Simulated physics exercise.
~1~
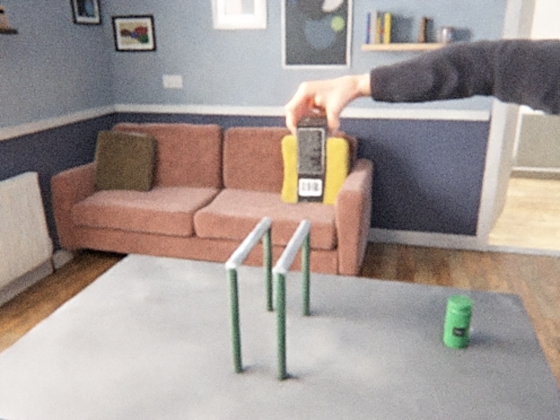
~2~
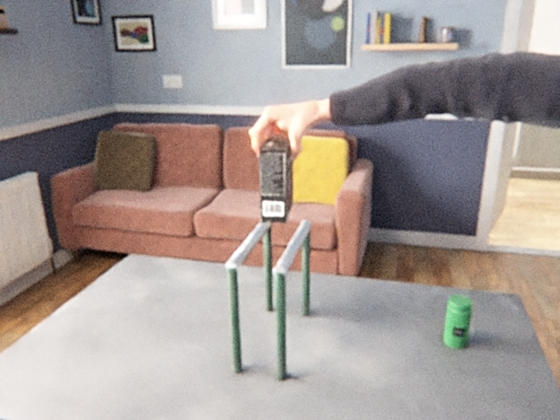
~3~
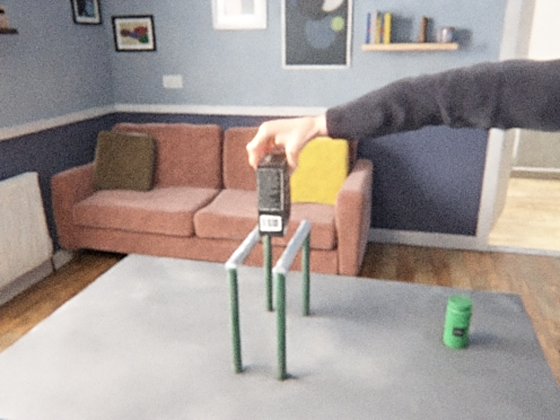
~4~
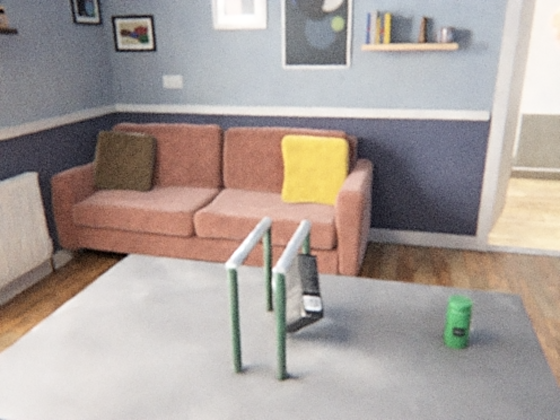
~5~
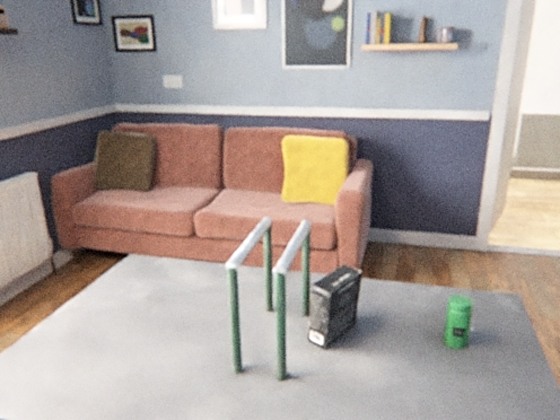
Living room tabletop with a hand releasing a black packet above two rails, the packet dropping and settling upright beside them.
